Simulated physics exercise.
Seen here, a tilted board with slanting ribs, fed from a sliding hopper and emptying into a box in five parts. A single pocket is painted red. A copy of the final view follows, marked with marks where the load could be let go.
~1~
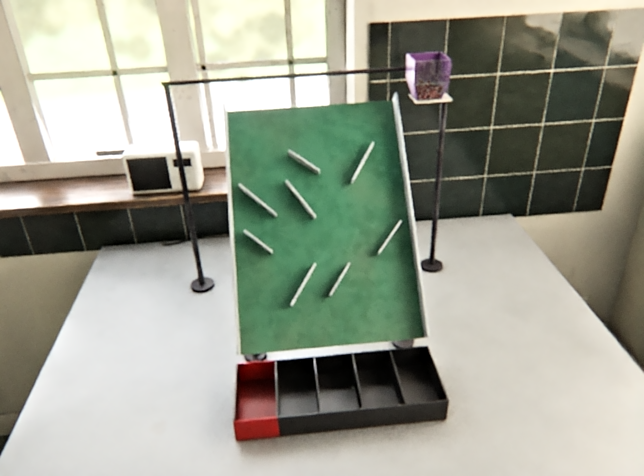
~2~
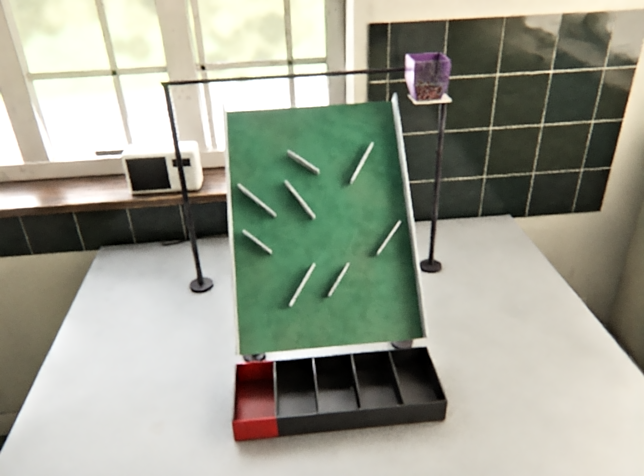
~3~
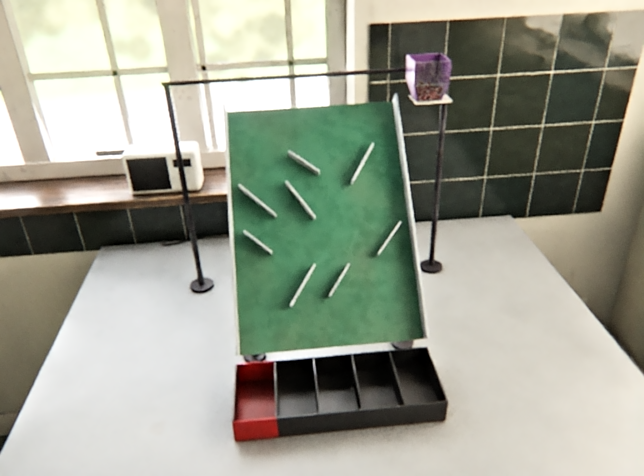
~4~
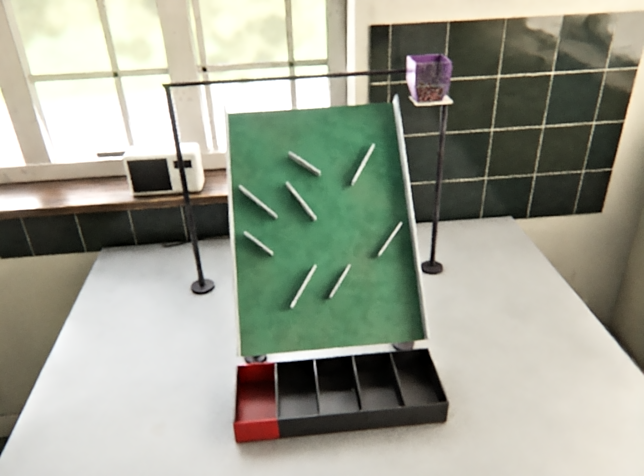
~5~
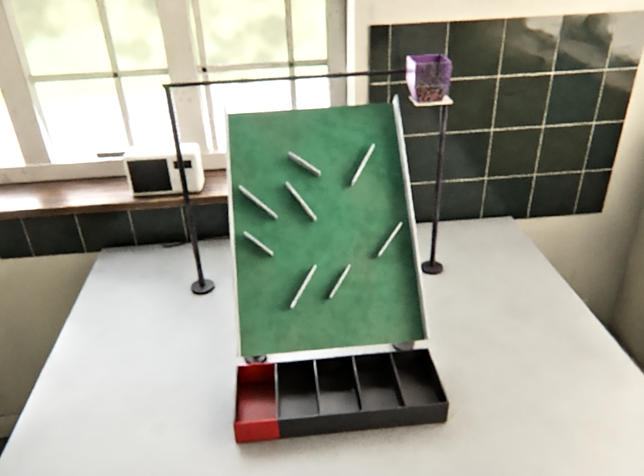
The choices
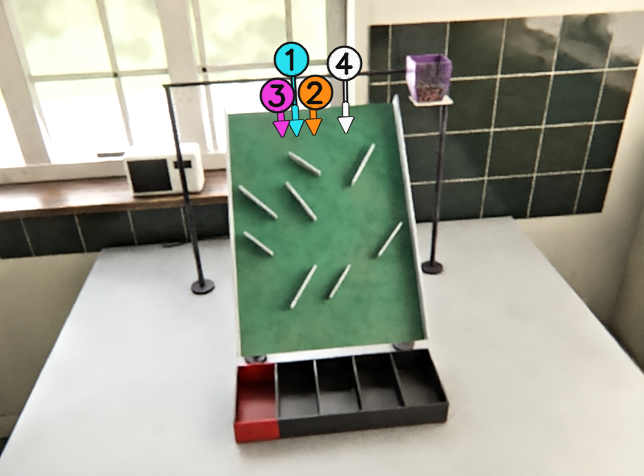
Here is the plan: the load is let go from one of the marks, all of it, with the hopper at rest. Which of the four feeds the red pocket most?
Mark 3.
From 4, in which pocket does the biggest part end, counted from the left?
The second.
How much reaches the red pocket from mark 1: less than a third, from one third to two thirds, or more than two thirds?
It is less than a third.
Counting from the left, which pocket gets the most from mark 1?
The fourth from the left.
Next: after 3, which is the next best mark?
It is 1.
On the marked copy, mark 1 meets the board at (296, 130); mark 2 meets the board at (313, 129); mark 3 meets the board at (282, 131); mark 4 meets the board at (345, 126).
If 1 is chosen, a small part in the red pocket, most in other pockets, a small part outside the box.
If 2 is chosen, none in the red pocket, nearly all in other pockets, a small part outside the box.
If 3 is chosen, about half in the red pocket, about half in other pockets.
If 4 is chosen, a small part in the red pocket, nearly all in other pockets.
